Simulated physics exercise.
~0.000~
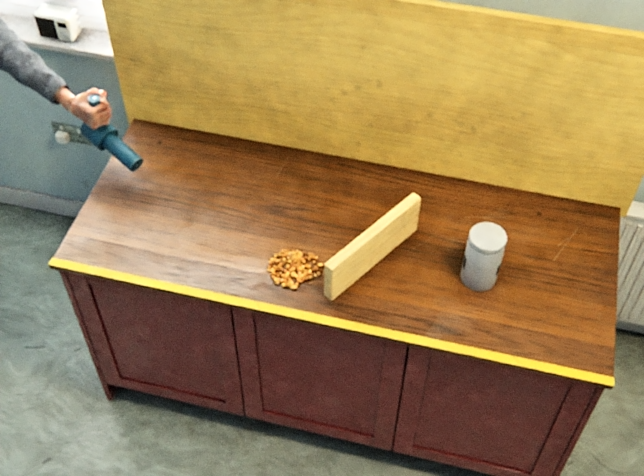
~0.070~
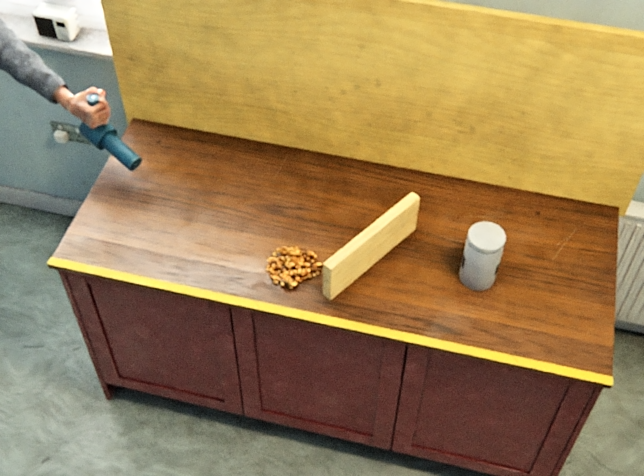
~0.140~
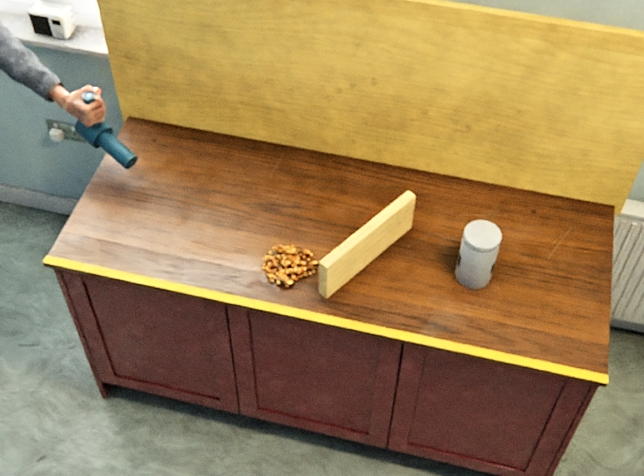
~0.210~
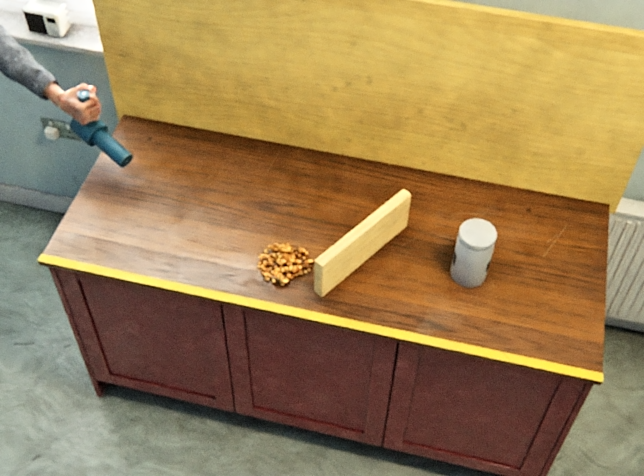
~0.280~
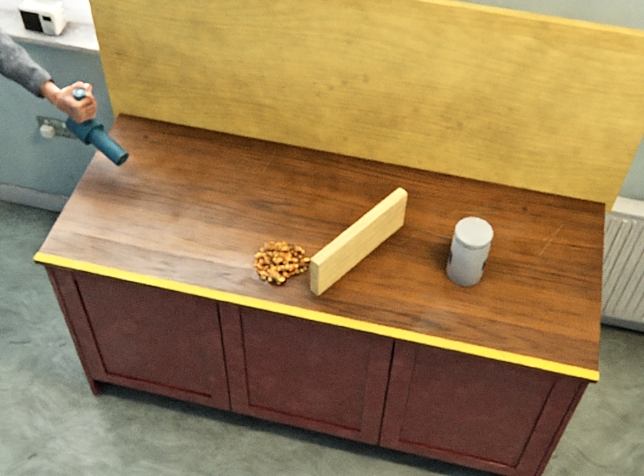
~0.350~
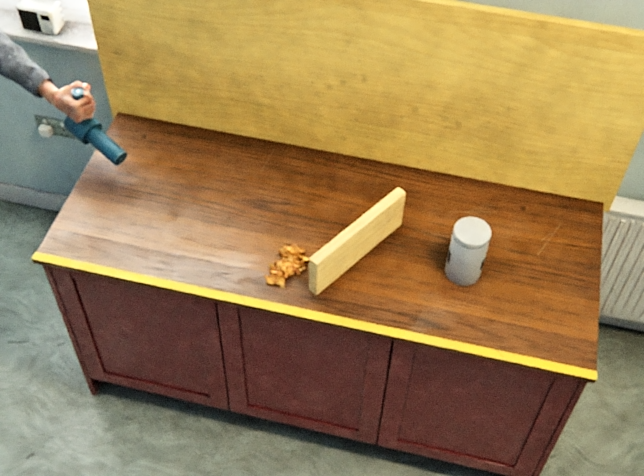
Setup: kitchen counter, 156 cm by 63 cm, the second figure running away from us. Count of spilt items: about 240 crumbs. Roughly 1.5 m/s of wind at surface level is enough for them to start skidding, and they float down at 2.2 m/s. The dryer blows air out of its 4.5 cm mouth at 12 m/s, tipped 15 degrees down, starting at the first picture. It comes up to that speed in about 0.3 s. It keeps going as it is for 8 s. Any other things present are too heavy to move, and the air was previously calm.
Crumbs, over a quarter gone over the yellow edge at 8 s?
Over a quarter is lost there.
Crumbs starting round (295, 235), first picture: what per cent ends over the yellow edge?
0 %.
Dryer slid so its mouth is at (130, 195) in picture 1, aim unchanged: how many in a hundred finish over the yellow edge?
In that case roughly 20 percent.
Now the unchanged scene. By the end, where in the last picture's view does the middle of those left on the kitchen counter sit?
Centre: Approx. (369, 231) px, last frame.
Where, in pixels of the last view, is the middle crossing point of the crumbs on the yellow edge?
At roughly pixel (329, 323).
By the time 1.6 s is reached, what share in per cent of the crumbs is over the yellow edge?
Roughly 40 per cent.
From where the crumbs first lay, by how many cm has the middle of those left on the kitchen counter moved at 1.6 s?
The middle is some 15 cm from where it began.
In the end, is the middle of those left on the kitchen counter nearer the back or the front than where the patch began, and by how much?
It has moved to the far side by around 20 cm.
After 1.6 s, 51 % are on the move or not yet settled, 44 % are over the yellow edge; the middle of those still in play is near (336, 263).
After 2.6 s, 47 % are on the move or not yet settled, 44 % are over the yellow edge; the middle of those still in play is near (340, 259).
After 4.4 s, 42 % are on the move or not yet settled, 44 % are over the yellow edge; the middle of those still in play is near (355, 243).
After 8.0 s, at the end, 44 % are over the yellow edge; the middle of those still in play is near (369, 231).
